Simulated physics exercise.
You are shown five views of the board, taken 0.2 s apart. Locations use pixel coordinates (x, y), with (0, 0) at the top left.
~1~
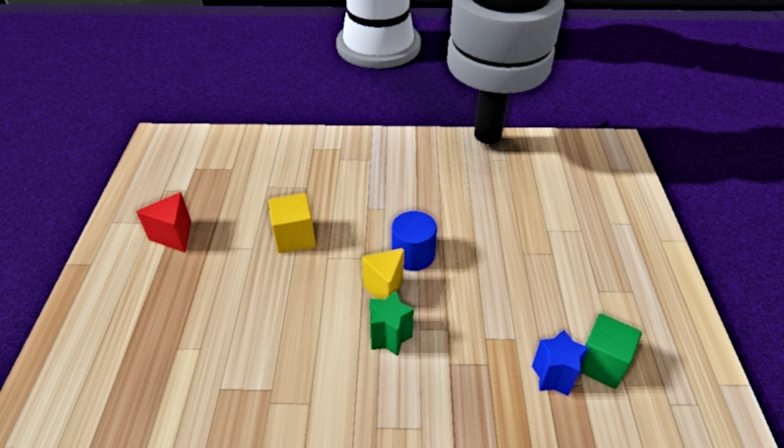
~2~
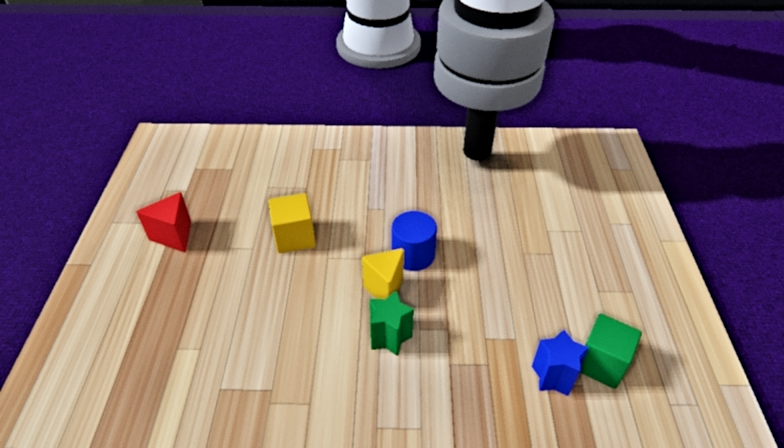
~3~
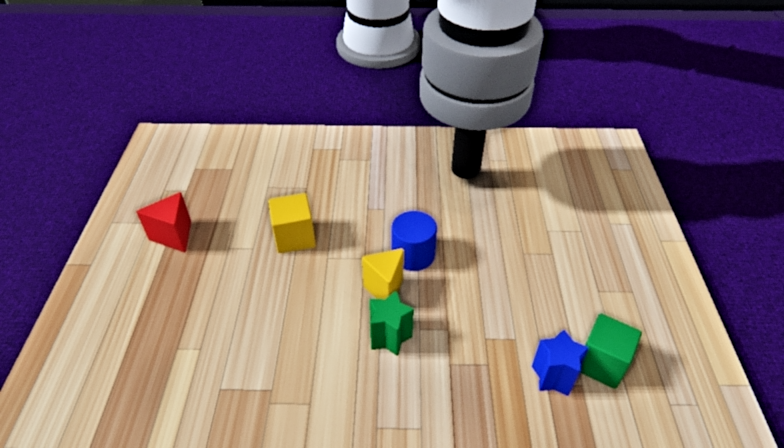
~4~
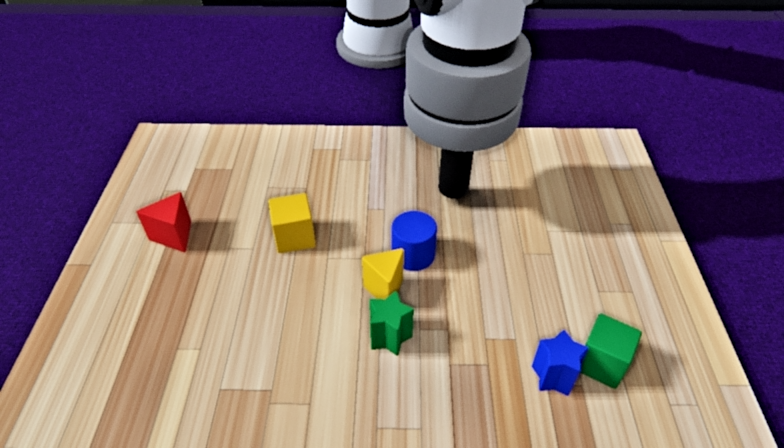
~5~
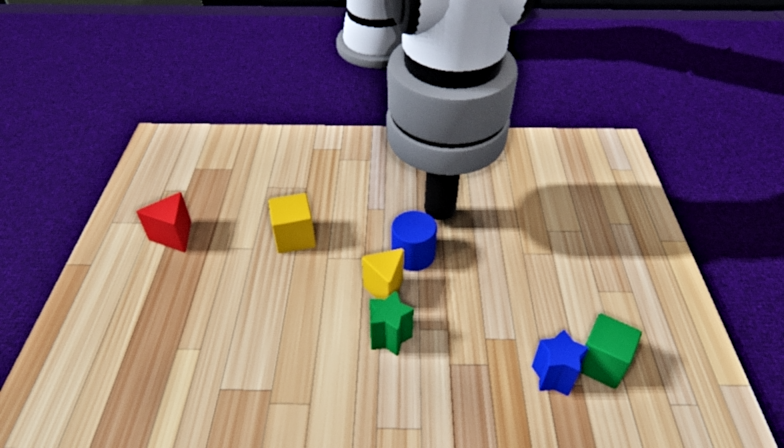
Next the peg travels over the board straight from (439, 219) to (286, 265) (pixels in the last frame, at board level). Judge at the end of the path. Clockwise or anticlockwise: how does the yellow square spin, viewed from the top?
It spins clockwise.
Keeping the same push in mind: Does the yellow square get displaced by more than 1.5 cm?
I expect so.
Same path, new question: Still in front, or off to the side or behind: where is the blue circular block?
The peg will have lost it.
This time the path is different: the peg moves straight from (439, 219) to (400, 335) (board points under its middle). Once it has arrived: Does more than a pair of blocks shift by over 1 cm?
Short answer: Yes.
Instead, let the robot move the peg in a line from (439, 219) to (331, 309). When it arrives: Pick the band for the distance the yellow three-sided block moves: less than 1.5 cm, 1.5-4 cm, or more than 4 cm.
Beyond 4 cm.
What follows on the original path. One third of the way, peg at (389, 224); blue circular block at (413, 228).
Two thirds of the way, peg at (337, 240); blue circular block at (413, 228).
At the end, peg at (284, 256); yellow square at (271, 207), turned 60° clockwise; yellow three-sided block unmoved; blue circular block at (413, 228).
